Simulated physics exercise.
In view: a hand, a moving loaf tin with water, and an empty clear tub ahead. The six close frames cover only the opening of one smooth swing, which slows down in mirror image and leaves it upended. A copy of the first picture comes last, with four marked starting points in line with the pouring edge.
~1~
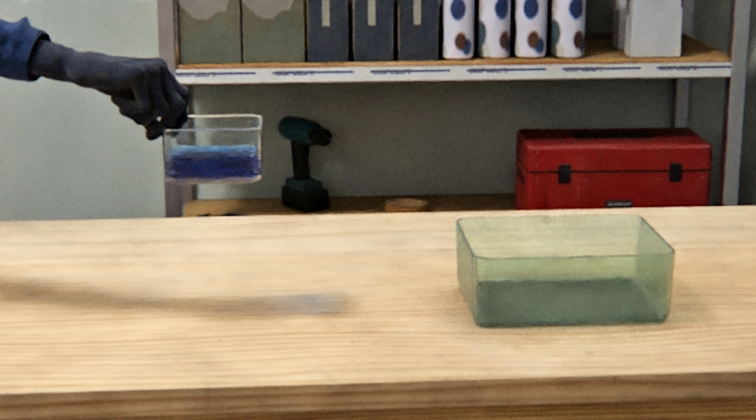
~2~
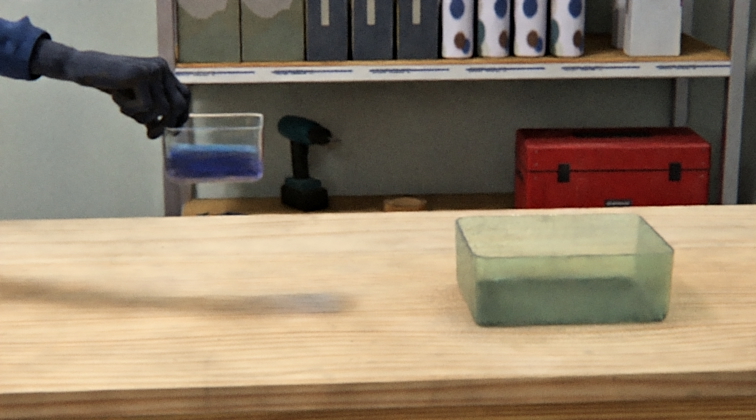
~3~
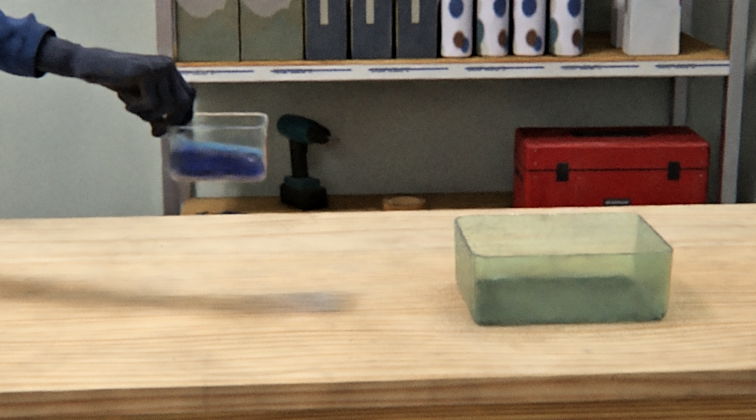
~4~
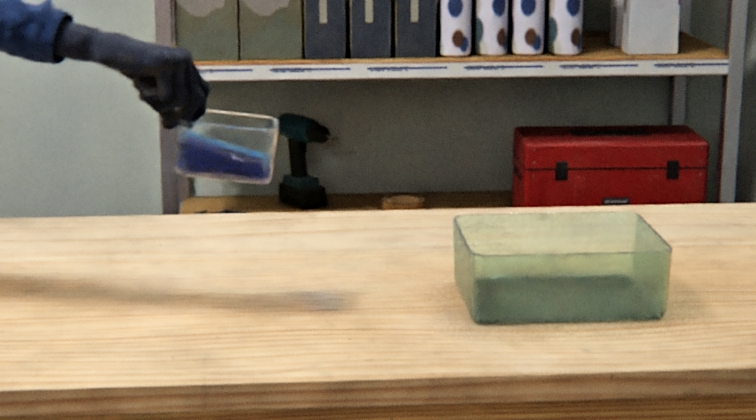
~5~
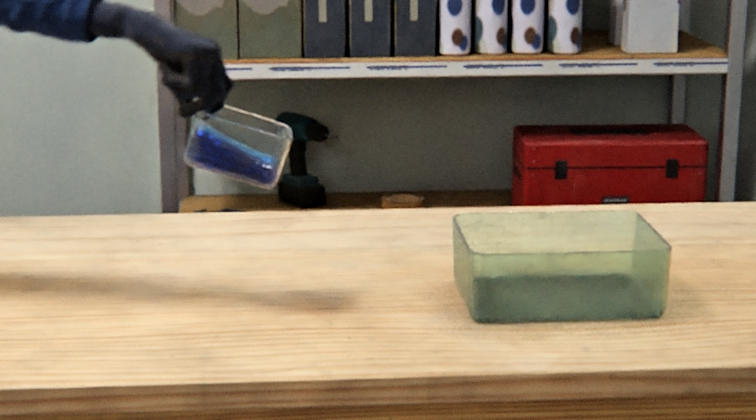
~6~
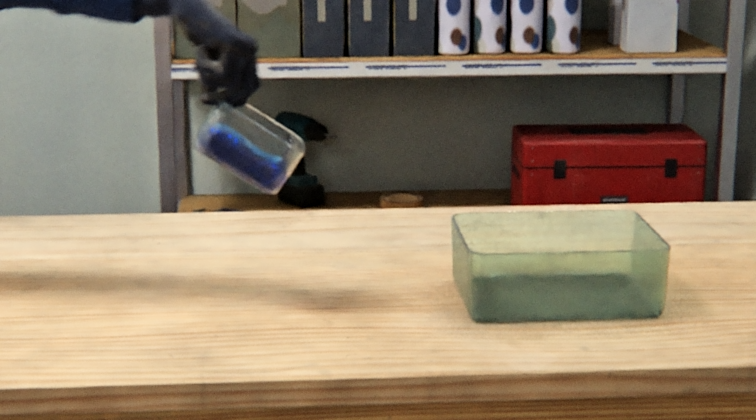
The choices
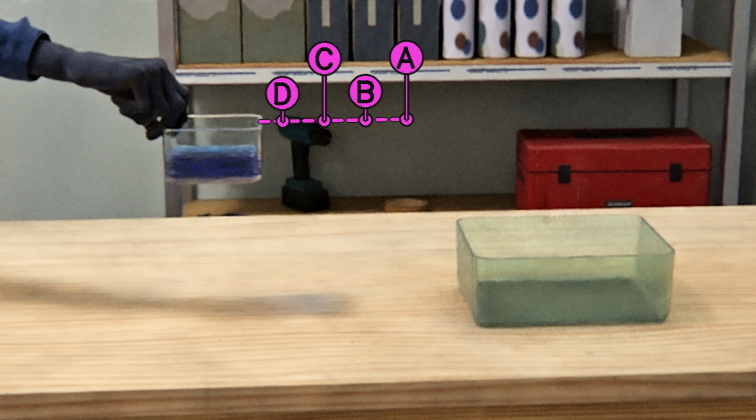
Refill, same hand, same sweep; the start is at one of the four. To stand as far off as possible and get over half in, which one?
Take C.
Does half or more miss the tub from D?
Yes, it does.
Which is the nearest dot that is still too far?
It is D.
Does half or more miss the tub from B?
No, that is safe.
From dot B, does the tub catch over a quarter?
Yes, it does.
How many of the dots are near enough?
Three.
On the marked copy, A at (406, 119); B at (365, 119); C at (324, 120); D at (282, 121).
If A is chosen, about 78 % lands in the tub, 2 % falls short and 20 % goes beside or beyond.
If B is chosen, about 84 % lands in the tub, 3 % falls short and 12 % goes beside or beyond.
If C is chosen, about 82 % lands in the tub, 10 % falls short and 8 % goes beside or beyond.
If D is chosen, about 2 % lands in the tub, 95 % falls short and 3 % goes beside or beyond.
